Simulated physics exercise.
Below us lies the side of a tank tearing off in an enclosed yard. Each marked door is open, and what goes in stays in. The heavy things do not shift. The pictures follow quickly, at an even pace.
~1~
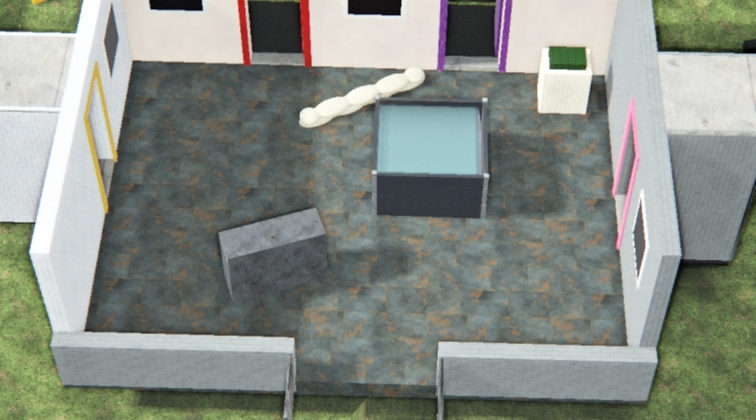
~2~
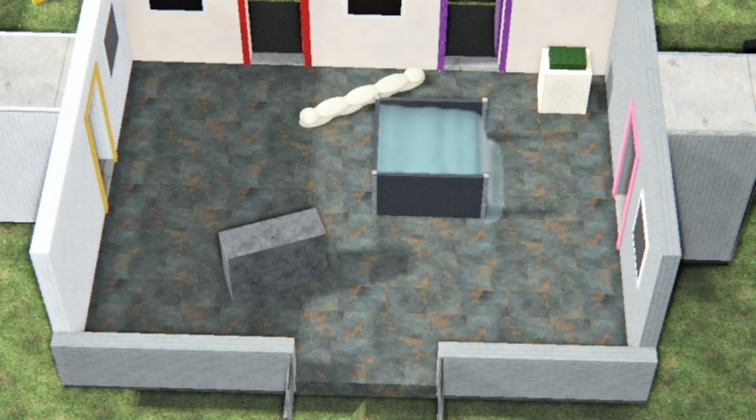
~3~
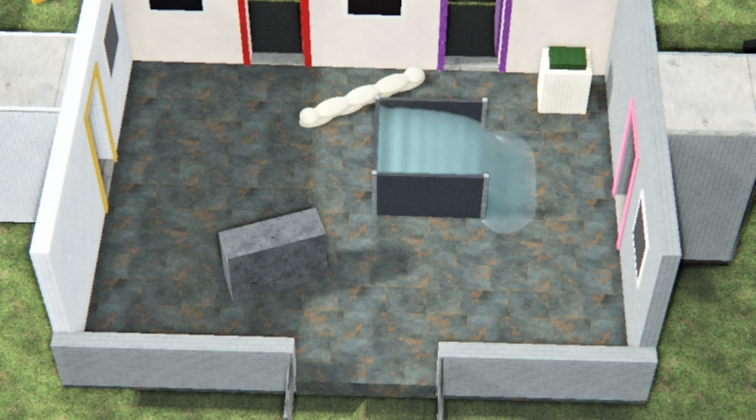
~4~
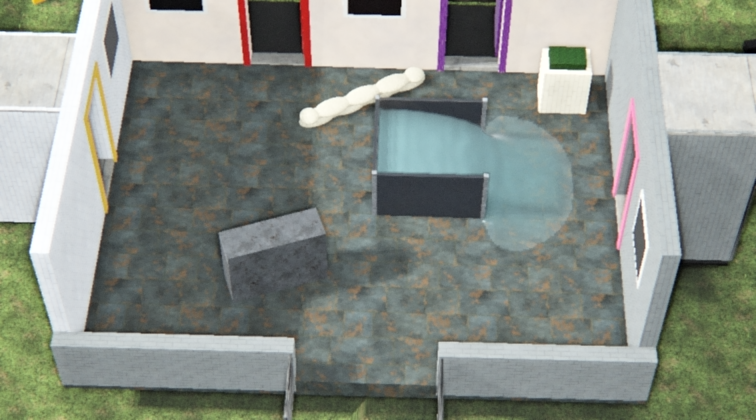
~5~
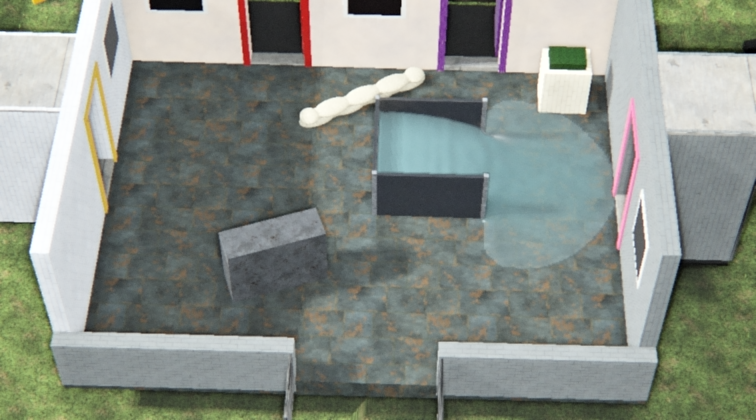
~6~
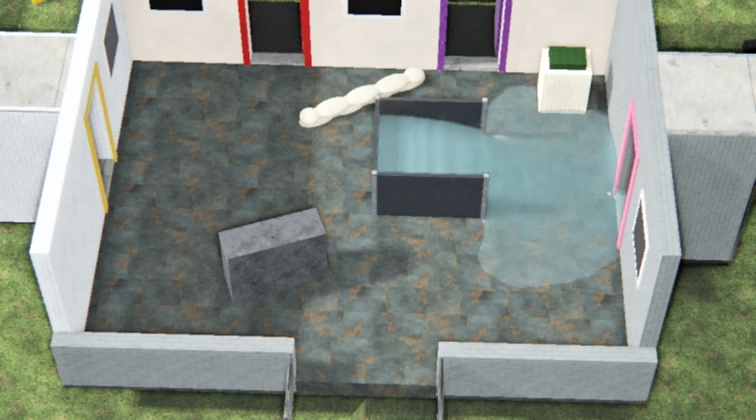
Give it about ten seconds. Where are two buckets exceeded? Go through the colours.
The pink door floods; the yellow door holds within the limit; the purple door holds within the limit; the red door holds within the limit.
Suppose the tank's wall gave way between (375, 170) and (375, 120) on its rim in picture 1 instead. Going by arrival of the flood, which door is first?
The door marked yellow.
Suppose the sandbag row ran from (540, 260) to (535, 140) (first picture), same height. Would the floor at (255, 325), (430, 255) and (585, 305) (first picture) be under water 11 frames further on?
One after the other: Free of water, free of water, under water.
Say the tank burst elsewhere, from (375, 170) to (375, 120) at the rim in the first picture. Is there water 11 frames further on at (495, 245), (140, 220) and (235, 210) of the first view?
In that order: No water, wet, covered.
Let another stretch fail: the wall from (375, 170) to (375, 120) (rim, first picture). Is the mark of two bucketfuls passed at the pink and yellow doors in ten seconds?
My reading: Pink lets less in, yellow takes more.
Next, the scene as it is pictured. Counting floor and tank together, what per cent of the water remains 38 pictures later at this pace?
Roughly 76 per cent.
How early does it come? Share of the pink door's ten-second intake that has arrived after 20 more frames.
Some 90 per cent.
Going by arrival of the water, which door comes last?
The yellow door.
A moment on, water covers 20 % of the floor; the pink door far over two buckets in, the yellow door not reached, the purple door not reached, the red door not reached.
Next, water covers 20 % of the floor; the pink door far over two buckets in, the yellow door not reached, the purple door wet at the sill, nothing in, the red door not reached.
Then, water covers 35 % of the floor; the pink door far over two buckets in, the yellow door not reached, the purple door wet at the sill, nothing in, the red door not reached.
Later, water covers 70 % of the floor; the pink door far over two buckets in, the yellow door wet at the sill, nothing in, the purple door under two buckets in, the red door wet at the sill, nothing in.
In the end, water covers 80 % of the floor; the pink door far over two buckets in, the yellow door wet at the sill, nothing in, the purple door under two buckets in, the red door wet at the sill, nothing in.
